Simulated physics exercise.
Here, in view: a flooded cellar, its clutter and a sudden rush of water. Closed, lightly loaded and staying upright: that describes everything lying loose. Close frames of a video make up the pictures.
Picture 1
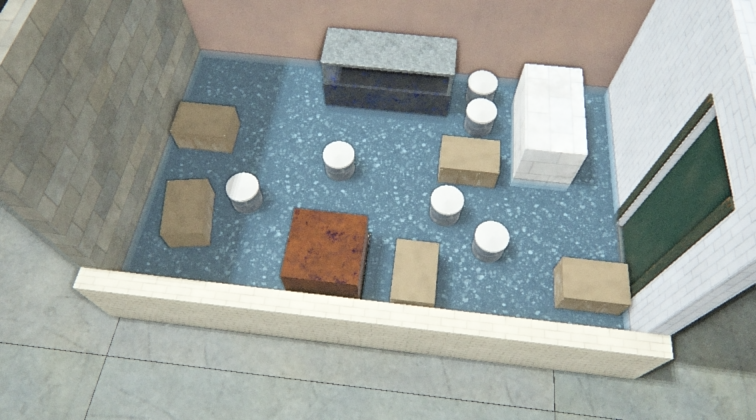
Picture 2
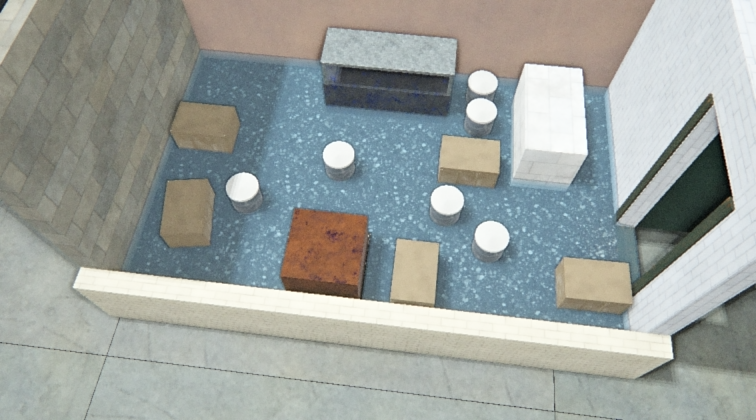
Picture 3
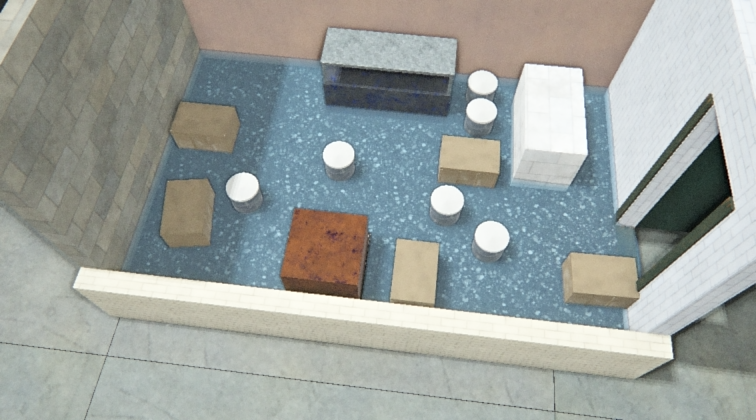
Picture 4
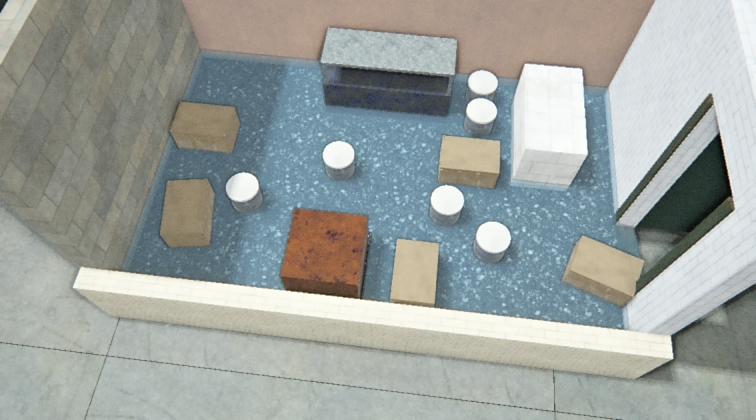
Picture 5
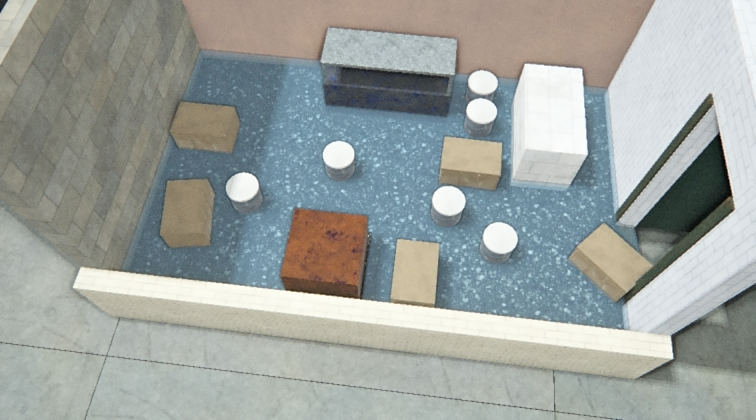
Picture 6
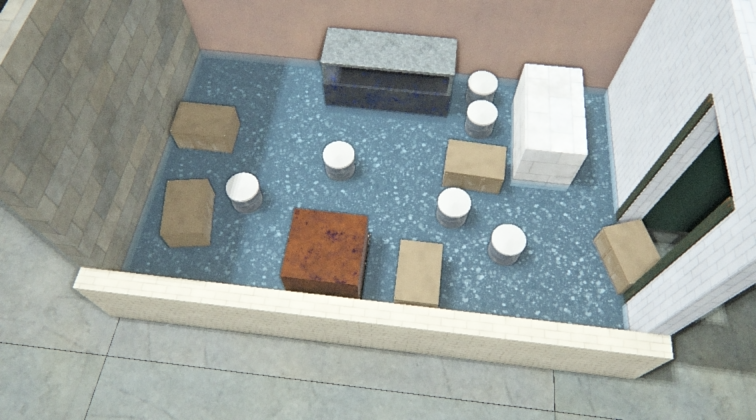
A tan crate near the right wall of a flooded cellar floats slightly right, then turns and drifts up and right into the doorway, after the dark green door there disappears from view. A white pail to its left then slides a little right, and several neighbouring pieces shift slightly.
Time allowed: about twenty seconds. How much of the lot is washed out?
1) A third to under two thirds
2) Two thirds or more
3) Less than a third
1.
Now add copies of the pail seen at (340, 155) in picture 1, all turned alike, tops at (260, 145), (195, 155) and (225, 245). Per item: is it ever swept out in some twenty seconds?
Sure - one by one that's in the room, then in the room, then in the room.
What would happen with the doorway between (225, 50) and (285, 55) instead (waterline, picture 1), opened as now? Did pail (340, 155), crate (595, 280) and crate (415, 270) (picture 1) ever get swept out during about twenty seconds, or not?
Turn by turn - departs, stays put, stays put.
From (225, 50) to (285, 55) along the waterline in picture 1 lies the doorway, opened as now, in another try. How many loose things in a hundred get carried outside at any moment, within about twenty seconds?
40 in a hundred or thereabouts.
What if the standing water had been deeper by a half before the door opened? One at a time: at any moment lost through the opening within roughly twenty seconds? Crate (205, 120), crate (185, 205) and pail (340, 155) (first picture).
As listed: Remained, remained, escaped.
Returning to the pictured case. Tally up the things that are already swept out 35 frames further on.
Total: 5.
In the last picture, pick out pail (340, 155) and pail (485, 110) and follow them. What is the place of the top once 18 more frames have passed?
Approximately (453, 197) for one, (503, 135) for the other.
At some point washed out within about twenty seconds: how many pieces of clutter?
The number is 6.
A moment on, 1 of 11 are out; 10 afloat.
Next, 4 of 11 are out; 7 afloat.
Later, 5 of 11 are out; 6 afloat.
In the end, 6 of 11 are out; 5 afloat.
